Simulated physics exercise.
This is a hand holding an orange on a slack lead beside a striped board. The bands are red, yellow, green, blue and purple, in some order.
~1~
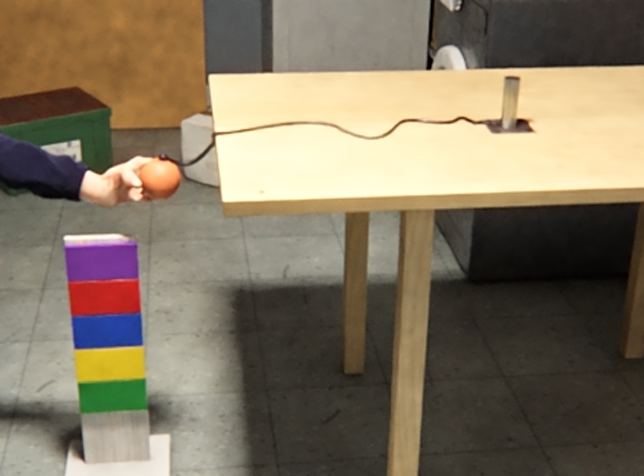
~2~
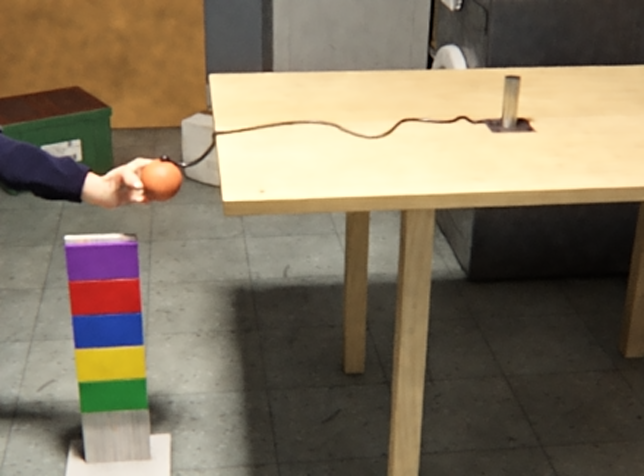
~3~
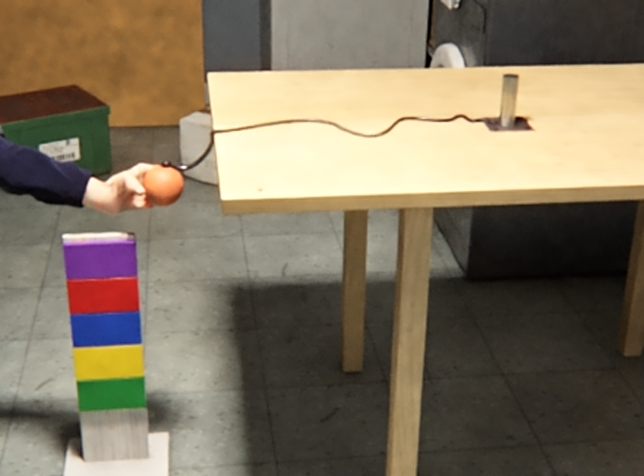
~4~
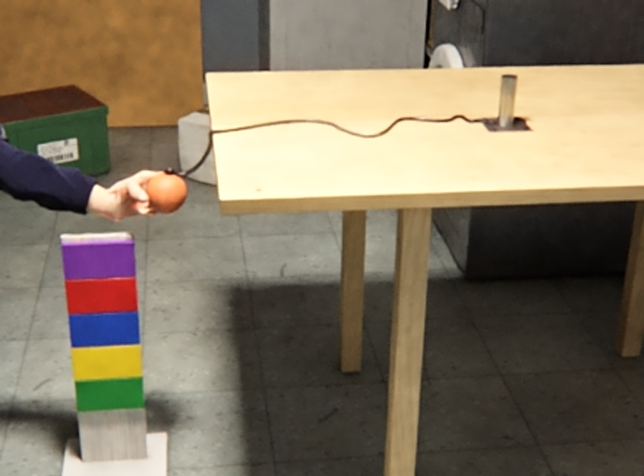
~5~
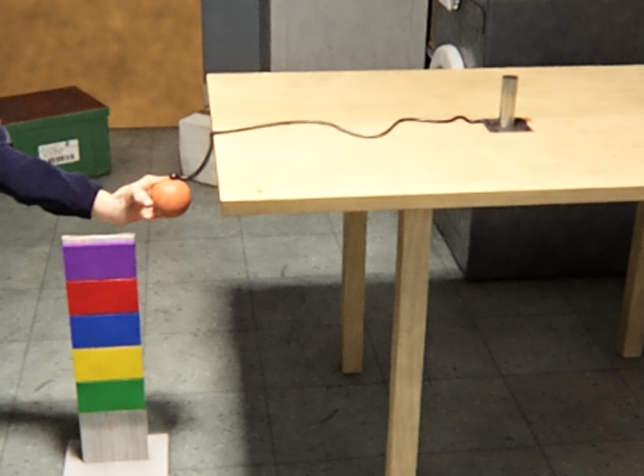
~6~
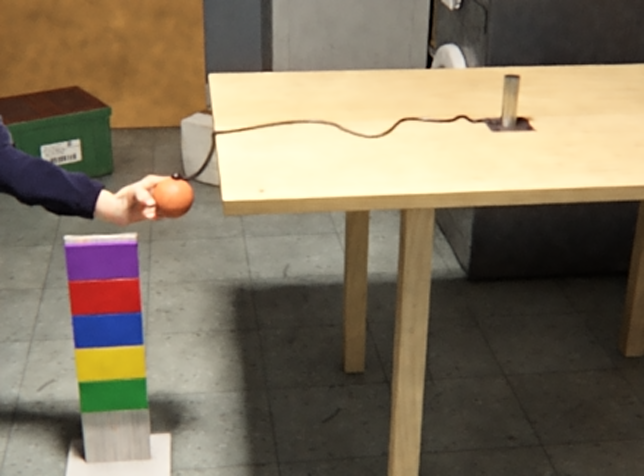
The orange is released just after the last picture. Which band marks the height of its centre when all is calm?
At red.
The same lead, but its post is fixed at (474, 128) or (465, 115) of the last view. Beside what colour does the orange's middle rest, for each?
It would be blue; blue.
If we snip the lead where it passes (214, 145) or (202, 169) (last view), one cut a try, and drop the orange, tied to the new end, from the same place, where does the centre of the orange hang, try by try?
Near (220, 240) and (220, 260).
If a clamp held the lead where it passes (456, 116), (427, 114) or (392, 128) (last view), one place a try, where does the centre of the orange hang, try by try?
In that order: (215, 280), (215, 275) and (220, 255).
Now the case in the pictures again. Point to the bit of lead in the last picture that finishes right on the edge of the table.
It lies at about (283, 124).
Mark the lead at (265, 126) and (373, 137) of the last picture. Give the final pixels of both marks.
The first at (215, 161), the second at (322, 131).
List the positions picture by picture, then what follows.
The first frame shows orange (160, 179); purple (102, 263); red (105, 298); blue (108, 332); yellow (110, 365); green (113, 397).
The second frame shows orange (161, 180); lead through (468, 119) (404, 121) (362, 136) (301, 122) (230, 133).
The third frame shows orange (163, 186).
The fourth frame shows orange (166, 193); lead through (465, 119) (401, 120) (359, 135) (298, 121) (227, 131).
The fifth frame shows orange (170, 198).
The sixth frame shows orange (173, 198); lead through (468, 119) (404, 120) (361, 135) (301, 122) (230, 132).
Early on, orange near (186, 290); level with red.
Midway, orange near (251, 284); level with red.
Near the end, orange near (214, 290); level with red.
Finally, orange near (214, 291); level with red. Its centre hangs level with the red band.
